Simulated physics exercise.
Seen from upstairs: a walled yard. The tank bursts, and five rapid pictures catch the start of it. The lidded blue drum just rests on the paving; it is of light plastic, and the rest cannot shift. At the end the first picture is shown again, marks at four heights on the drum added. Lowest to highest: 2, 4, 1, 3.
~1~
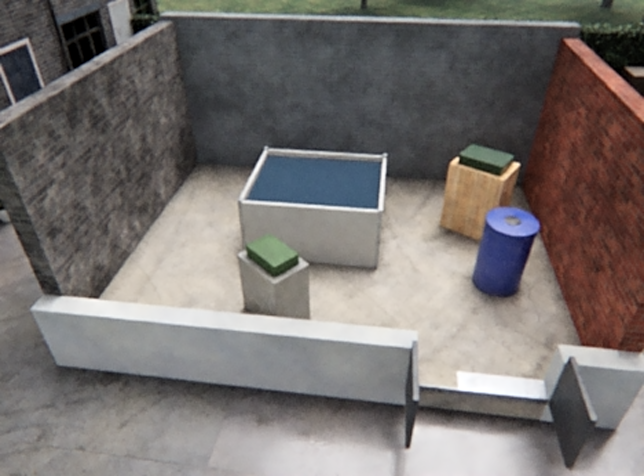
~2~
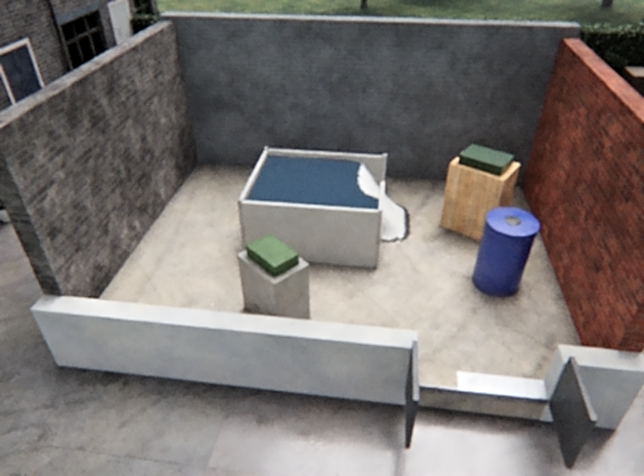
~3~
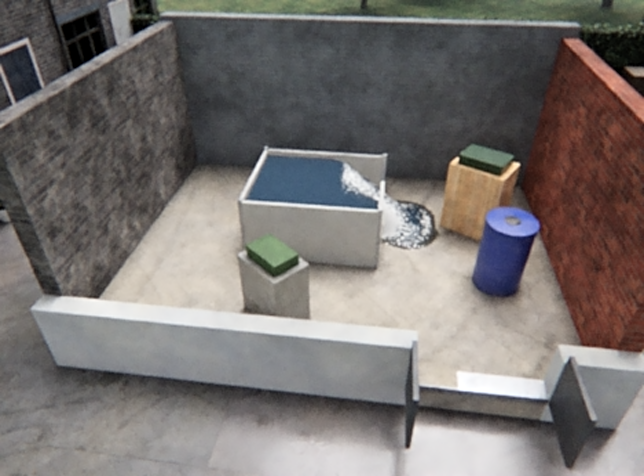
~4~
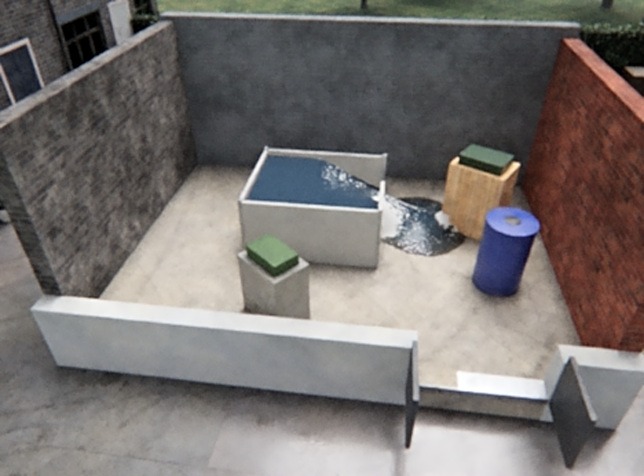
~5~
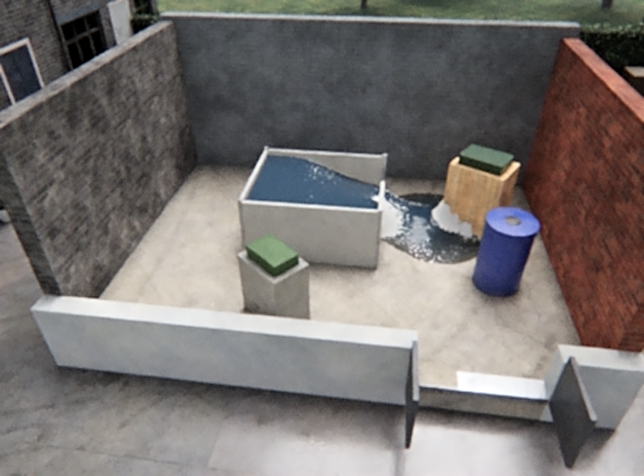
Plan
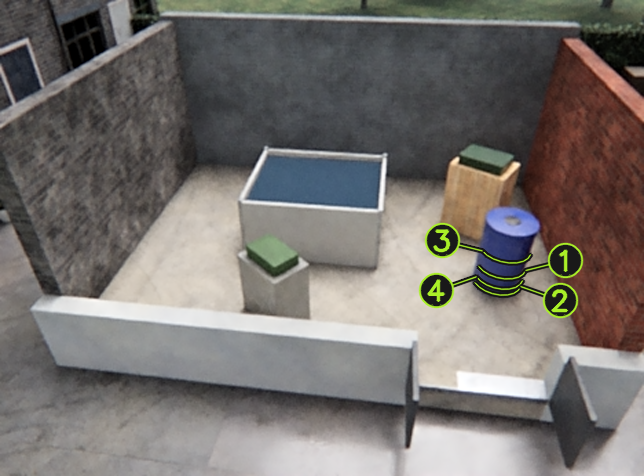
At first, a full tank of water sits still in a walled yard, between a grey block and a wooden one, with a blue drum at right. Water then pours from the tank's right side onto the ground, foaming white. The dark puddle spreads rightward, splashing around the wooden block's base and nearing the drum.
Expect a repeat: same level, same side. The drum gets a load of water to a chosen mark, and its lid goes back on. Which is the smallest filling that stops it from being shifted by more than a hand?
It is 3.
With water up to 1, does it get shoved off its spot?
Yes.
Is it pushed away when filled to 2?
Yes.
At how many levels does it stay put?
One.
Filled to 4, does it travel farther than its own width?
Yes, it does.
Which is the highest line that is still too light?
Here it is line 1.
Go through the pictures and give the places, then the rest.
Lid of the blue drum at (512, 221); tank full, its middle at (318, 182); open gate at (486, 341), in the first picture.
In the second picture, 2 % of the ground wet, in view closest to the drum at (402, 232).
In the third picture, 4 % of the ground wet, in view closest to the drum at (424, 239).
In the fourth picture, 7 % of the ground wet, in view closest to the drum at (438, 252).
Lid of the blue drum at (512, 221); 9 % of the ground wet, in view closest to the drum at (461, 256), in the fifth picture.
On the marked copy, 1 at (504, 278); 2 at (500, 295); 3 at (509, 262); 4 at (501, 289); from the bottom up 2, 4, 1, 3.
Choosing 1, it is pushed about its own width away.
Choosing 2, it is pushed about 4 times its own width away.
Choosing 3, it does not move.
Choosing 4, it is pushed about 3 times its own width away.
